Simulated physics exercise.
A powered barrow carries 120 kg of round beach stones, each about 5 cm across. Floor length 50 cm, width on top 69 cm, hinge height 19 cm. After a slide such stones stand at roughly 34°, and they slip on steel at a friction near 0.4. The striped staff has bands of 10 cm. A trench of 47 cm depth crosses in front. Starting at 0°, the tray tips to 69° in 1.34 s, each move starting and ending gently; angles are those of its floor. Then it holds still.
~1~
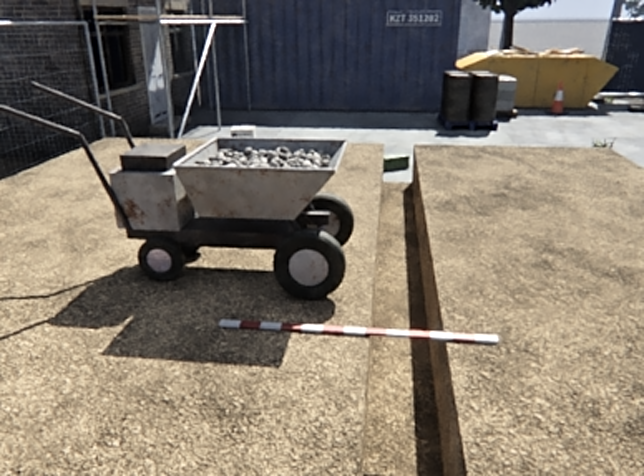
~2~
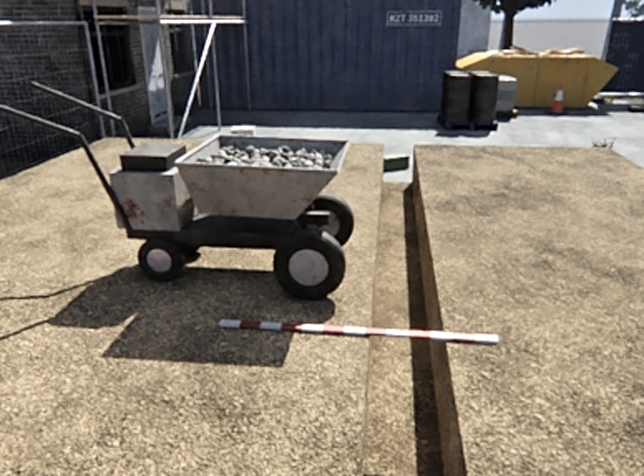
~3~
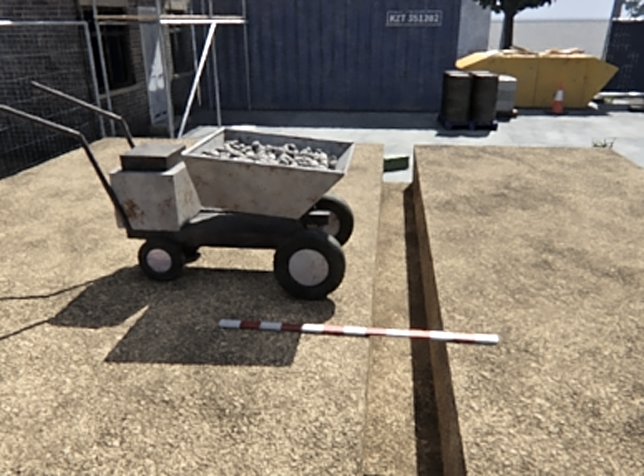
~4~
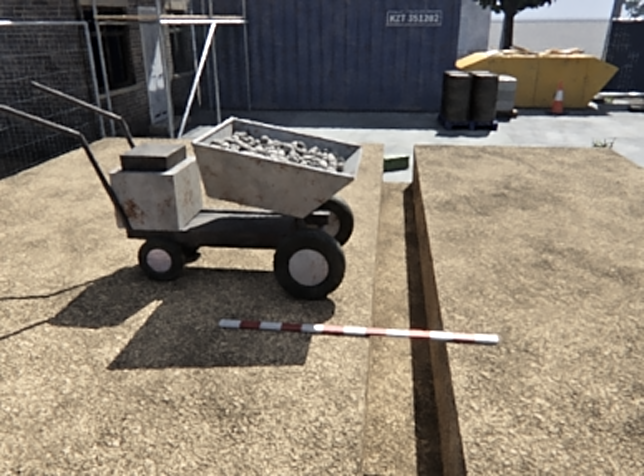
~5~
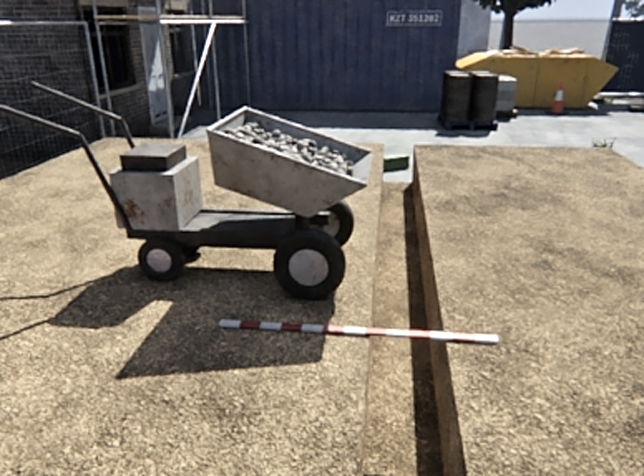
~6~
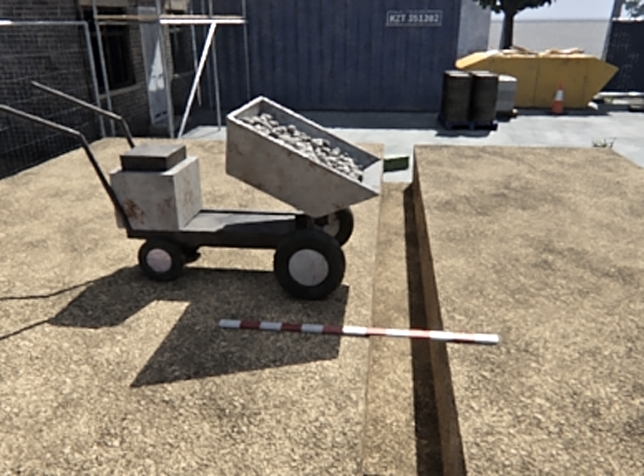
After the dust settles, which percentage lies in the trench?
Some 38 per cent of it.
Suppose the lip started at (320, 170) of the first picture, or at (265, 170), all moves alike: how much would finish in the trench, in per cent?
First some 60, then 95 per cent.
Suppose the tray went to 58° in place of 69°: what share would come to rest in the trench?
It would be near 45 per cent.
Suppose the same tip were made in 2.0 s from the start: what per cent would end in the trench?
In that case some 45 per cent.
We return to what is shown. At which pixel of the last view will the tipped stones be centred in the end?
Their middle is at about (457, 275).
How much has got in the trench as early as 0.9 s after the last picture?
About 10 per cent by then.
Then, 0.4 s after the last picture the floor is at 59°, 100 % in the tray; the foremost stones are at (414, 215).
Then, 0.9 s after the last picture the floor is at 69°, 52 % in the tray, 12 % in the trench, 36 % past the trench; the foremost stones are at (517, 289).
Then, 1.2 s after the last picture the floor is at 69°, 19 % in the tray, 20 % in the trench, 61 % past the trench; the foremost stones are at (617, 295).
Then, 3.2 s after the last picture the floor is at 69°, 0 % in the tray, 38 % in the trench, 62 % past the trench; the foremost stones are past the picture's edge.
